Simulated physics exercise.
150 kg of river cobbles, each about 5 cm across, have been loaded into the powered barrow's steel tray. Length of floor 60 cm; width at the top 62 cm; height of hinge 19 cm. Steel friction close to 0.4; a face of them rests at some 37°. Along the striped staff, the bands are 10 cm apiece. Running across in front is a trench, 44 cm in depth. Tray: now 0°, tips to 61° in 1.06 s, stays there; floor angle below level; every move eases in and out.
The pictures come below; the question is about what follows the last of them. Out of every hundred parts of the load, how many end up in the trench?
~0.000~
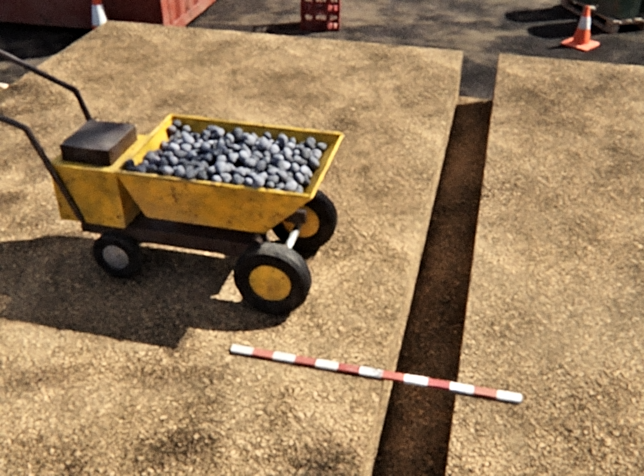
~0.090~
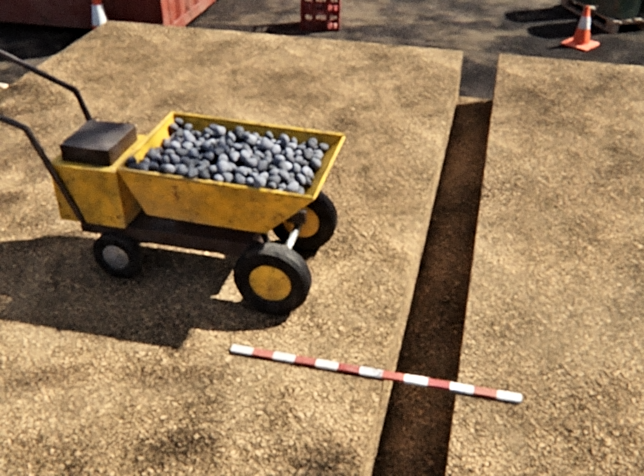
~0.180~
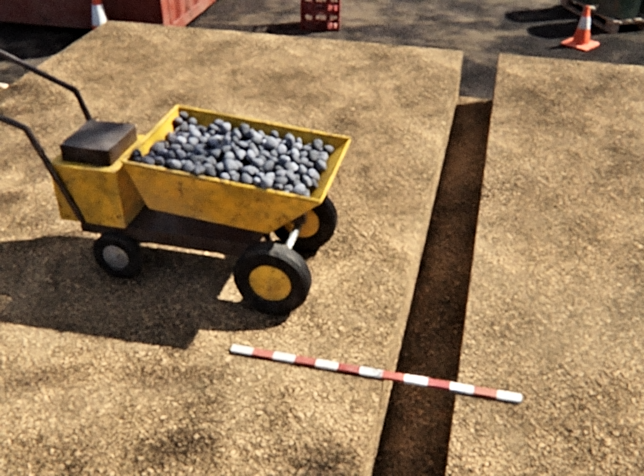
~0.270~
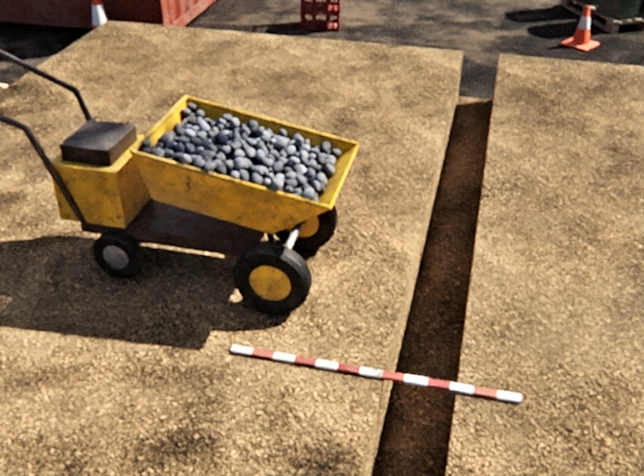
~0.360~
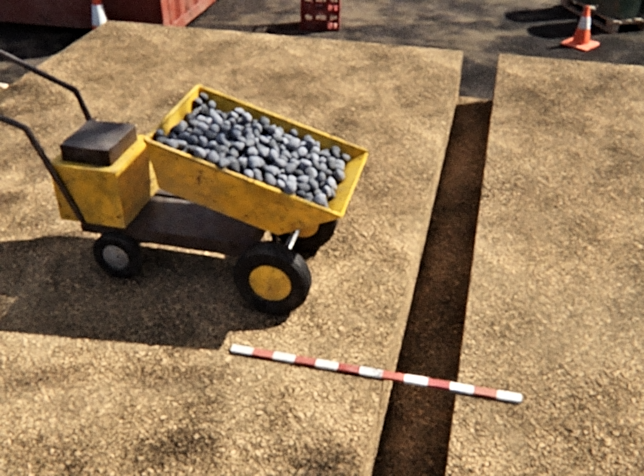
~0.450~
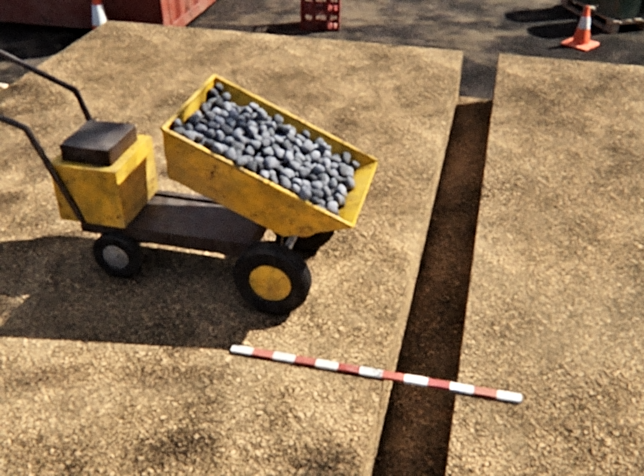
Close to 92 in a hundred.
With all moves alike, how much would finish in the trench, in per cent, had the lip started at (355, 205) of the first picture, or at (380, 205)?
Near 55 then near 35 percent.
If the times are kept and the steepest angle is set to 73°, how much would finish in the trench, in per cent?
About 95%.
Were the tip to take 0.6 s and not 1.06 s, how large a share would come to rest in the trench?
About 80 percent, I'd say.
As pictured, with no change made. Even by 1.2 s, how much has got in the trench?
About 25 per cent by then.
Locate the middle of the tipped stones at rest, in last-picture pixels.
Roughly at pixel (432, 345).
After 0.8 s the floor is at 52°; 100 % in the tray; the foremost stones are at (382, 238).
After 1.2 s the floor is at 61°; 72 % in the tray, 3 % short of the trench, 26 % in the trench; the foremost stones are at (463, 315).
After 1.5 s the floor is at 61°; 34 % in the tray, 1 % short of the trench, 57 % in the trench, 8 % past the trench; the foremost stones are at (562, 326).
After 3.5 s the floor is at 61°; 0 % in the tray, 92 % in the trench, 8 % past the trench; the foremost stones are past the picture's edge.
